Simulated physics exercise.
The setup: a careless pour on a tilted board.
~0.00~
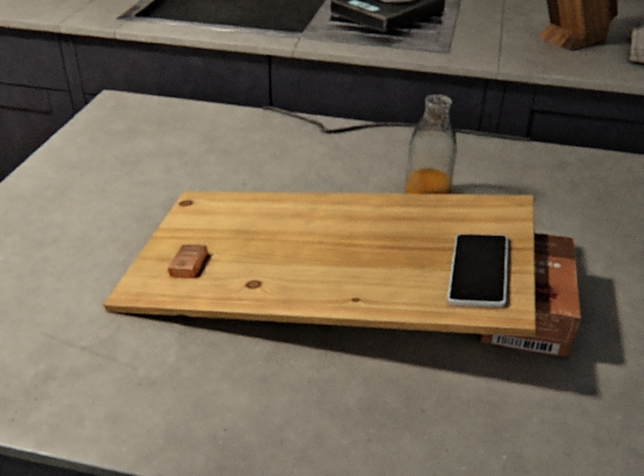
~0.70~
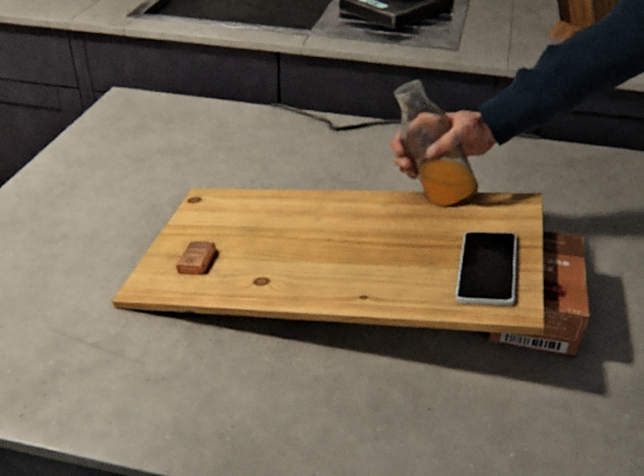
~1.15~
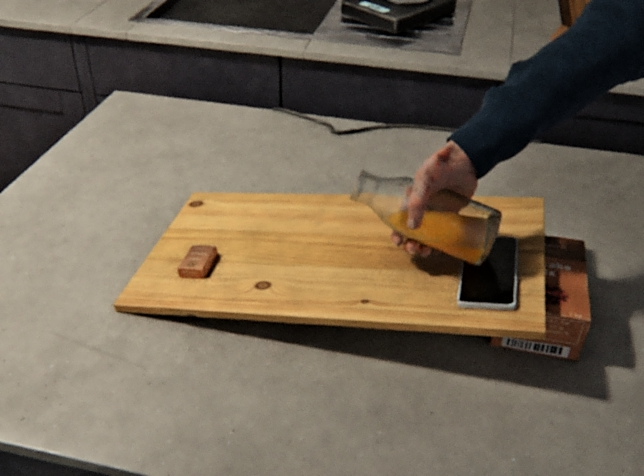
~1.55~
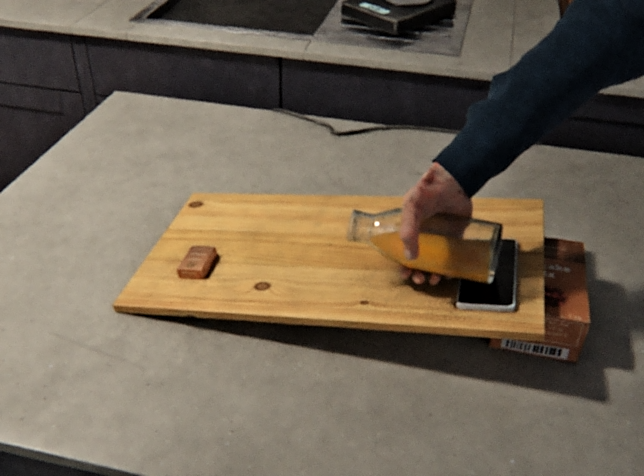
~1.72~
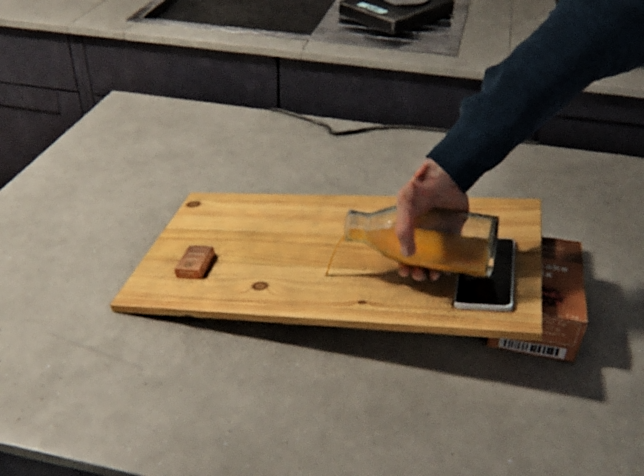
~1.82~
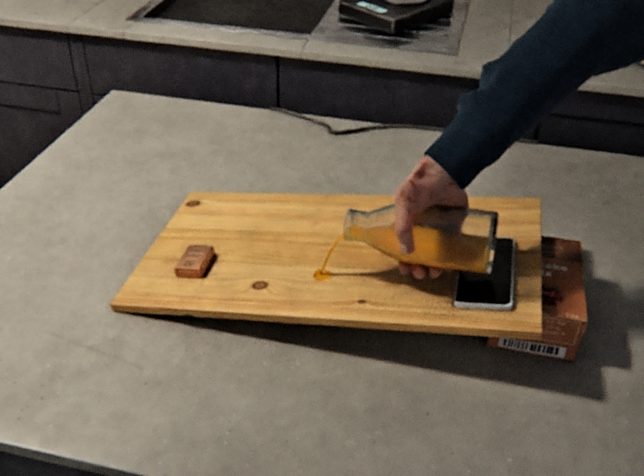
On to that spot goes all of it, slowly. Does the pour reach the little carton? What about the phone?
Little carton: Yes; phone: No.
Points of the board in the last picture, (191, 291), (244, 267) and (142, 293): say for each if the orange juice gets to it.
Going through them: Spilled on for the first, spilled on for the next, spilled on for the last.
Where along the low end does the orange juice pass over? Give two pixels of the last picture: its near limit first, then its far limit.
Near limit (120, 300), far limit (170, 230).
By 2.6 s, it runs down to the left; the little carton is in it; the phone is clear of it.
By 4.3 s, it runs down to the left and off the end; the little carton is in it; the phone is clear of it.
By 8.1 s, it runs down to the left and off the end; the little carton is in it; the phone is clear of it.
